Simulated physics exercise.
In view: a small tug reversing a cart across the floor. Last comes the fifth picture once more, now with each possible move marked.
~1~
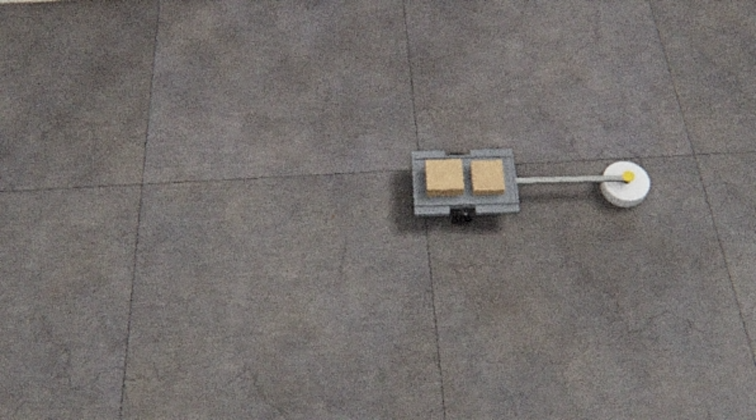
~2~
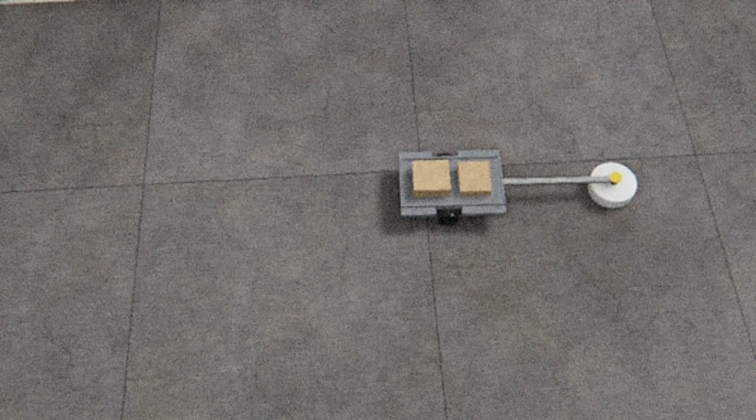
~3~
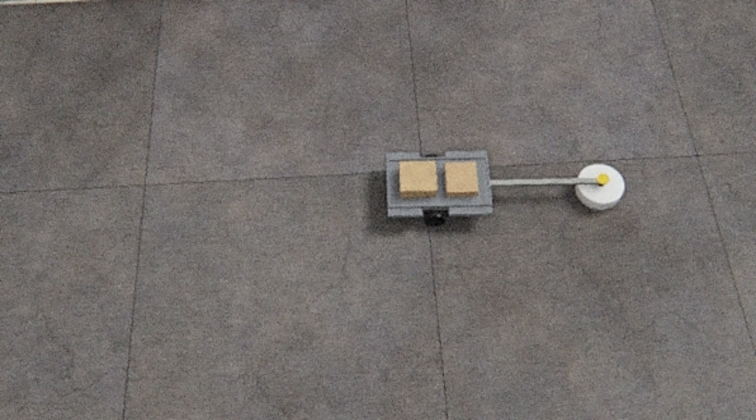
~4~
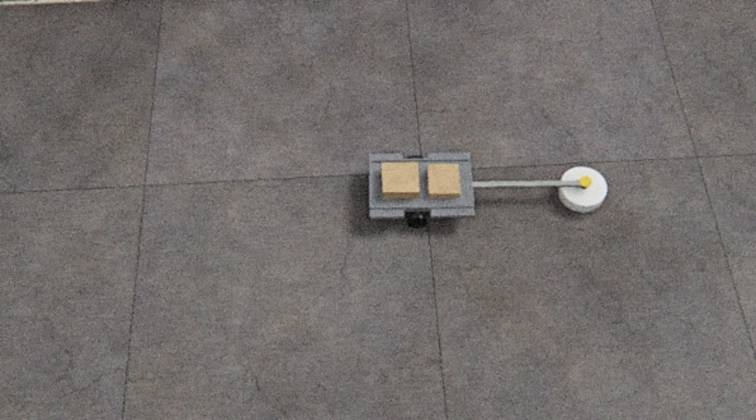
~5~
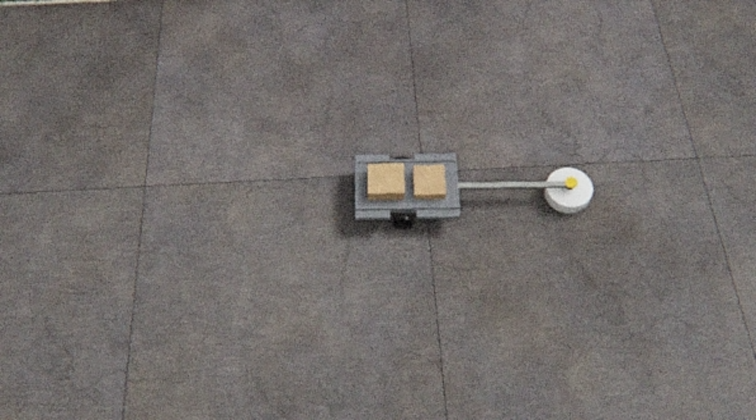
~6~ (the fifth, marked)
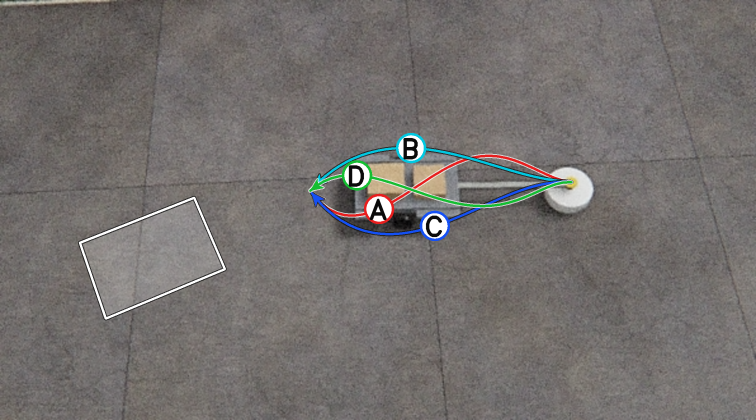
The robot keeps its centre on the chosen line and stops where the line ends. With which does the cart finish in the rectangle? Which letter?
It should follow B.
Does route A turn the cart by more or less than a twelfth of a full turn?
It turns less than that.
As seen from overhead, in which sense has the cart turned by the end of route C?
On that route, clockwise.
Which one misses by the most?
Route C.
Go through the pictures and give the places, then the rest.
In the first picture, grey cart (464, 181); robot (626, 182).
In the second picture, robot (613, 184); grey cart (451, 182).
In the third picture, robot (600, 185); grey cart (438, 183).
In the fourth picture, robot (583, 188); grey cart (421, 184).
In the fifth picture, robot (569, 189); grey cart (407, 185).
On the copy, A from (571, 182) via (436, 174) to (311, 193); B from (571, 182) via (437, 151) to (314, 187); C from (571, 182) via (443, 223) to (312, 193); D from (571, 182) via (439, 199) to (310, 191); the bay at (152, 256).
On B. First, robot (474, 167), cart (316, 192).
Then, robot (378, 158), cart (230, 220).
Finally, robot (311, 197), cart (152, 257); the cart stands in the bay.
By contrast, A leaves the cart at (144, 215), out of the bay; C leaves the cart at (181, 120), out of the bay; D leaves the cart at (156, 158), out of the bay.
